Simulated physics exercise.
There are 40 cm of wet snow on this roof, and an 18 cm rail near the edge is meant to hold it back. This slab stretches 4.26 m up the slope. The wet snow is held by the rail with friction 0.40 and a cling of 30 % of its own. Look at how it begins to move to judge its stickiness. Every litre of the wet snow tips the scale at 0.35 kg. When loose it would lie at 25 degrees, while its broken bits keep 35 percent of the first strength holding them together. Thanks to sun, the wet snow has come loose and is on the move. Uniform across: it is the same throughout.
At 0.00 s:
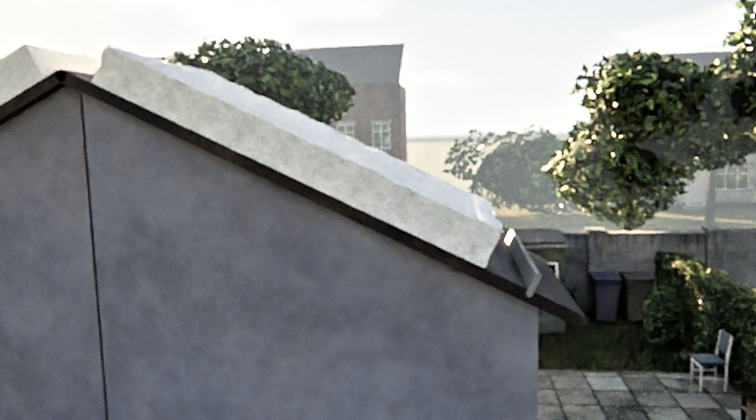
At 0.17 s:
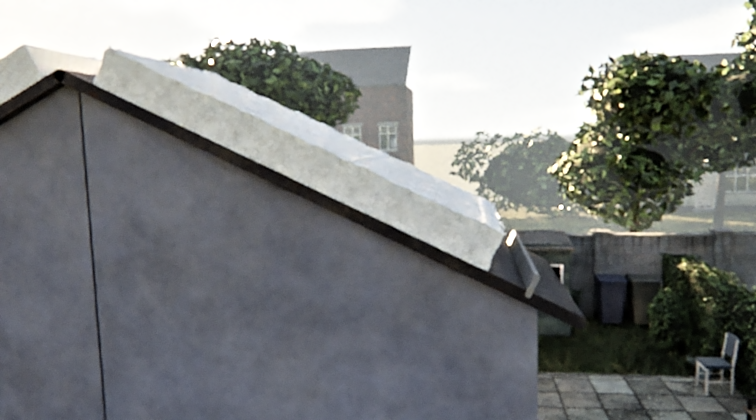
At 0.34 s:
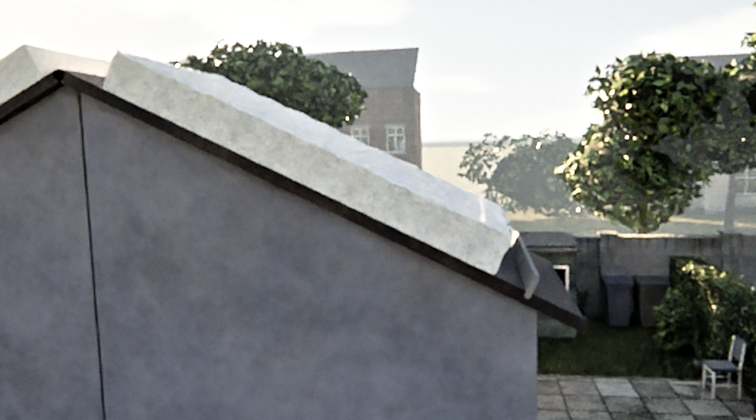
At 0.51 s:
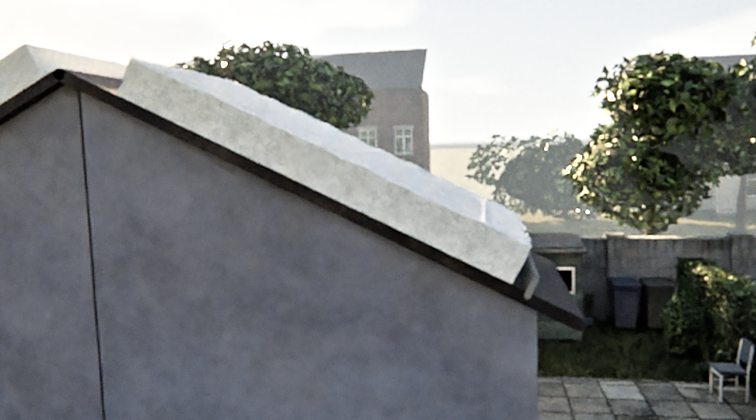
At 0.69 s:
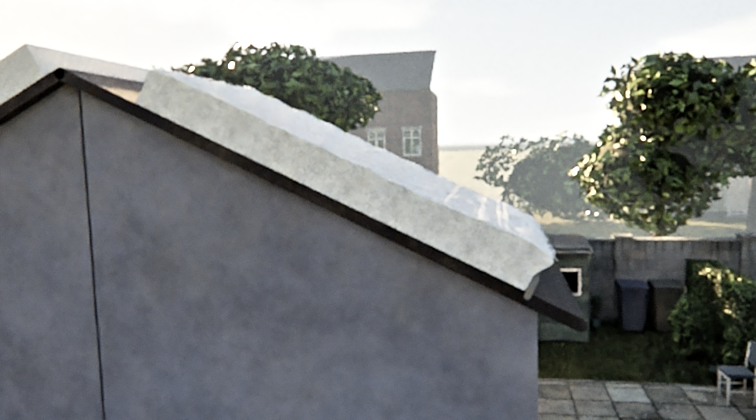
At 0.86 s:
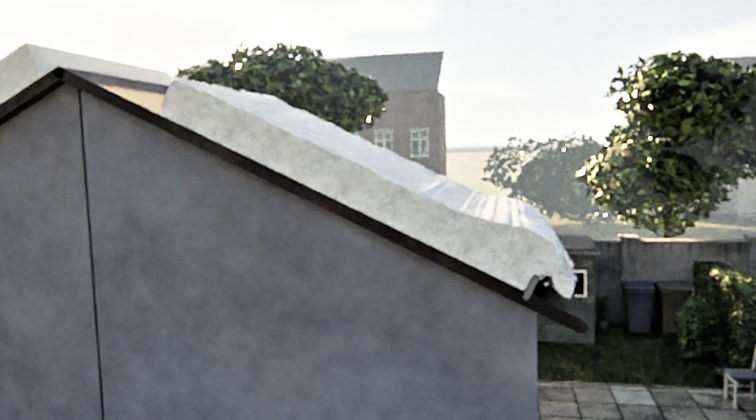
On a sloping roof, a thick white slab of snow slides down rightward and bends over the edge.
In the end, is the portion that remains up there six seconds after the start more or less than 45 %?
Prediction: Short of 45 per cent.
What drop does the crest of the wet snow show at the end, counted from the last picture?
Around 1.2 m.
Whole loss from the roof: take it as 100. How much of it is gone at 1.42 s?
The figure is about 20 %.
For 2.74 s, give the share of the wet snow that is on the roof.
Near 45 per cent.
After 1.42 s, 86 % of the snow is on the roof.
After 2.08 s, 60 % of the snow is on the roof.
After 2.74 s, 43 % of the snow is on the roof.
After 3.40 s, 36 % of the snow is on the roof.
After 6.00 s, at the end, 34 % of the snow is on the roof.
